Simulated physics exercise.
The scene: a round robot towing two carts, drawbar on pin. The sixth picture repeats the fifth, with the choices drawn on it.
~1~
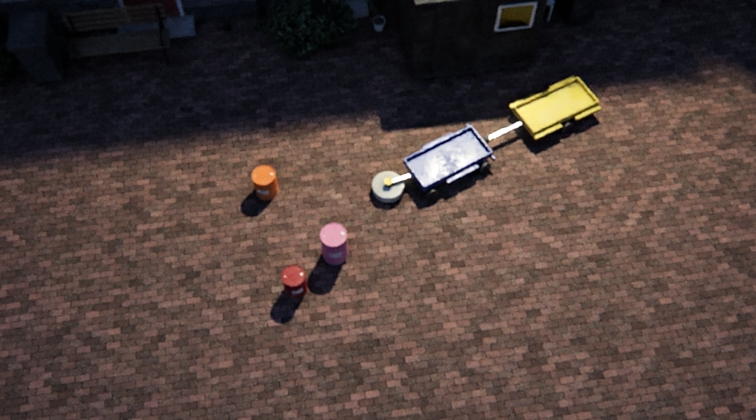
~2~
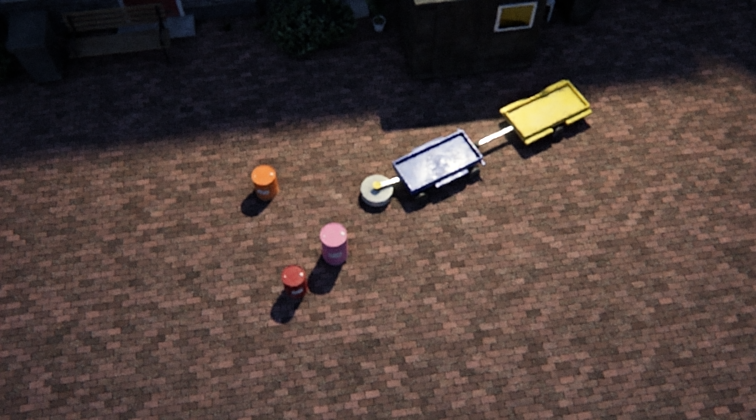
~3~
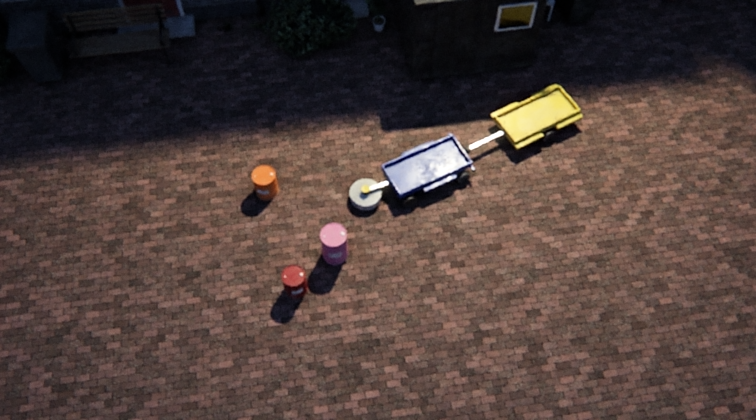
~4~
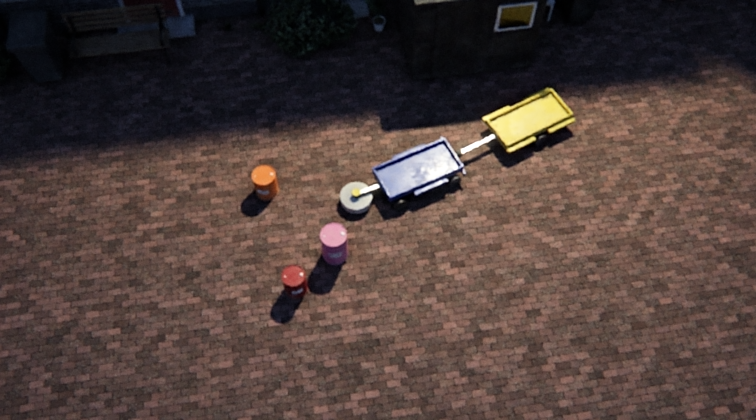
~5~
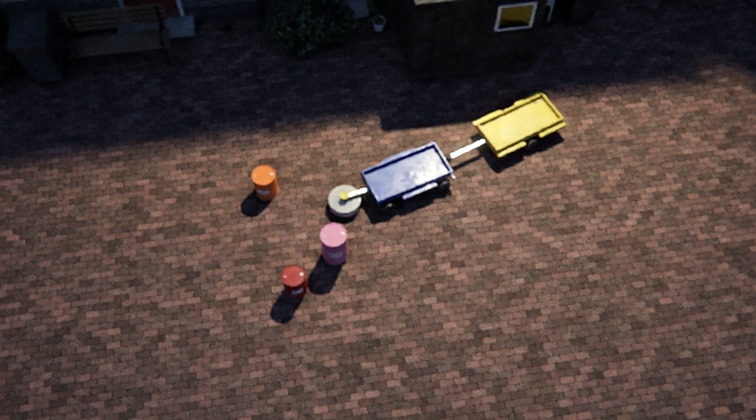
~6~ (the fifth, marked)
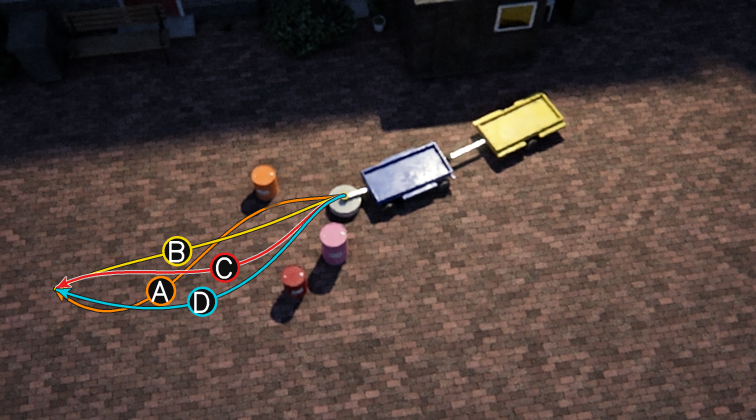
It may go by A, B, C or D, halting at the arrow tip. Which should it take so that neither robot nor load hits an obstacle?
Route B touches nothing.
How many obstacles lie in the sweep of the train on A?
It touches one.
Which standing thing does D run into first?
The pink drum.
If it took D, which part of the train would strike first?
The blue cart.
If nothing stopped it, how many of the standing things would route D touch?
Two.
On the marked copy, A from (344, 195) via (201, 257) to (55, 289); B from (344, 195) via (203, 245) to (55, 289); C from (344, 195) via (219, 269) to (57, 288); D from (344, 195) via (221, 295) to (57, 290).
Taking B. A third of the way, robot (251, 235), last cart (438, 159).
Two thirds of the way, robot (148, 263), last cart (347, 194).
When it is over, robot (58, 293), last cart (266, 222); nothing has been touched.
As for the rest, A meets the orange keg; C meets the pink drum; D meets the red keg and pink drum.
